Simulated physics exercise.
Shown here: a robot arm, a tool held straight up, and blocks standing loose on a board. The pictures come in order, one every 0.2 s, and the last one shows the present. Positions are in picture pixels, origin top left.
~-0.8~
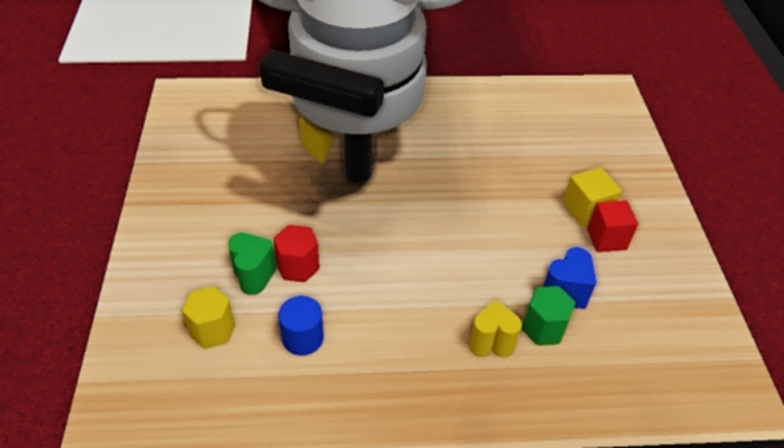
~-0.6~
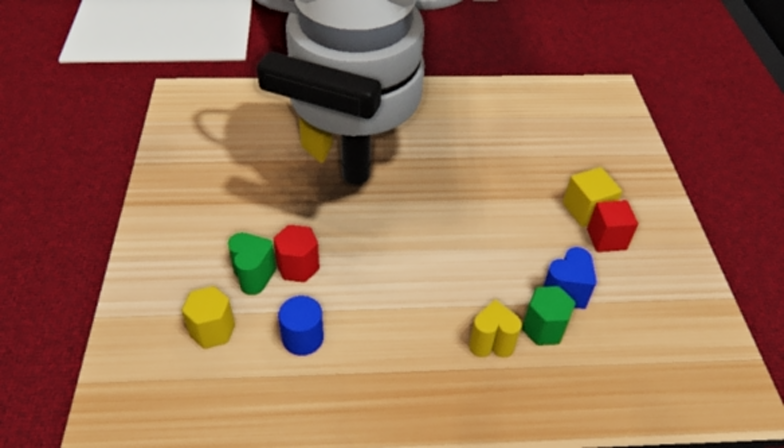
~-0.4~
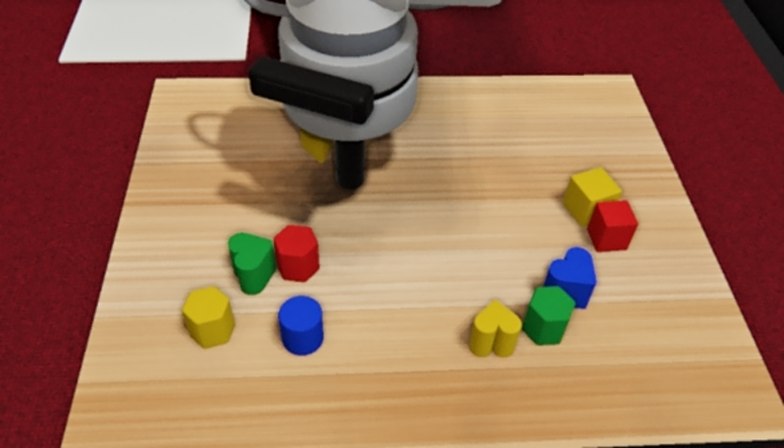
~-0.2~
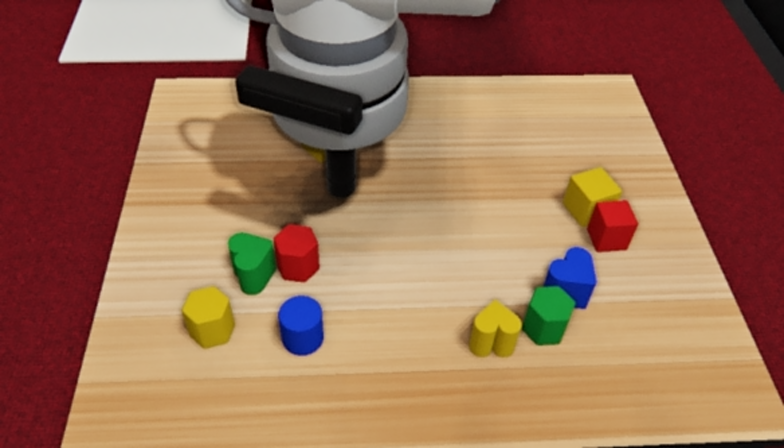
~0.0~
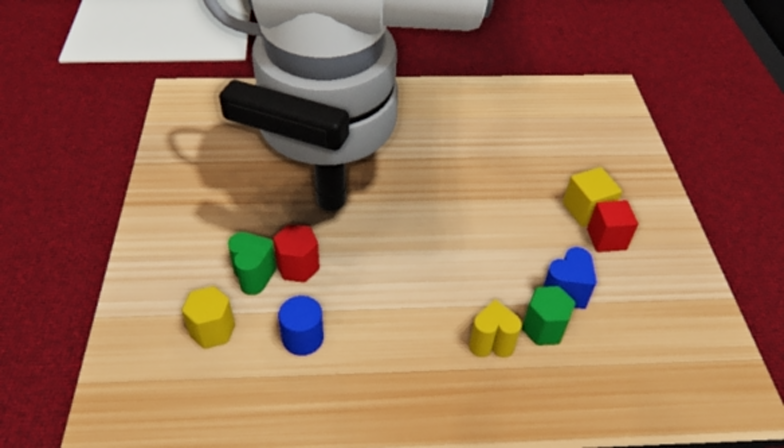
Robot arm with an upright black tool moving slightly left and nearer over a wooden board while the scattered coloured blocks stay still.
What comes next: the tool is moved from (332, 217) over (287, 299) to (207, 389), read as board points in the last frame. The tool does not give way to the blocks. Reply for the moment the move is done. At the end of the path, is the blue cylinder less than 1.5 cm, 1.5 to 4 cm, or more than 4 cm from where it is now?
Its final spot will lie within 1.5 cm of the current one.
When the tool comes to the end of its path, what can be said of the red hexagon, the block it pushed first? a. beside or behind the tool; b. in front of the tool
Letter b.
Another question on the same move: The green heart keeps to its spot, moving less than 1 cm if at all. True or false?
Answer: False.
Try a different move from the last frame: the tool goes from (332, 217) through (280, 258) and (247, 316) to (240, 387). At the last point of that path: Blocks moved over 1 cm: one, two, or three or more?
There will be three or more blocks displaced.
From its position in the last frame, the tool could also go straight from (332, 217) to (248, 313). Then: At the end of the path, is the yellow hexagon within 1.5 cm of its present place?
Going by the path, yes.
The first path, step by step. One third of the way, tool (303, 256); green heart (234, 254), turned 20° clockwise; red hexagon (275, 265), turned 40° clockwise.
Two thirds of the way, tool (261, 315); yellow hexagon (175, 318), turned 50° clockwise; green heart (233, 254), turned 20° clockwise; red hexagon (222, 321), turned 65° clockwise.
At the end, tool (203, 376); yellow hexagon (162, 323), turned 80° clockwise; green heart (233, 254), turned 20° clockwise; red hexagon (154, 373), turned 85° clockwise; blue cylinder in place.
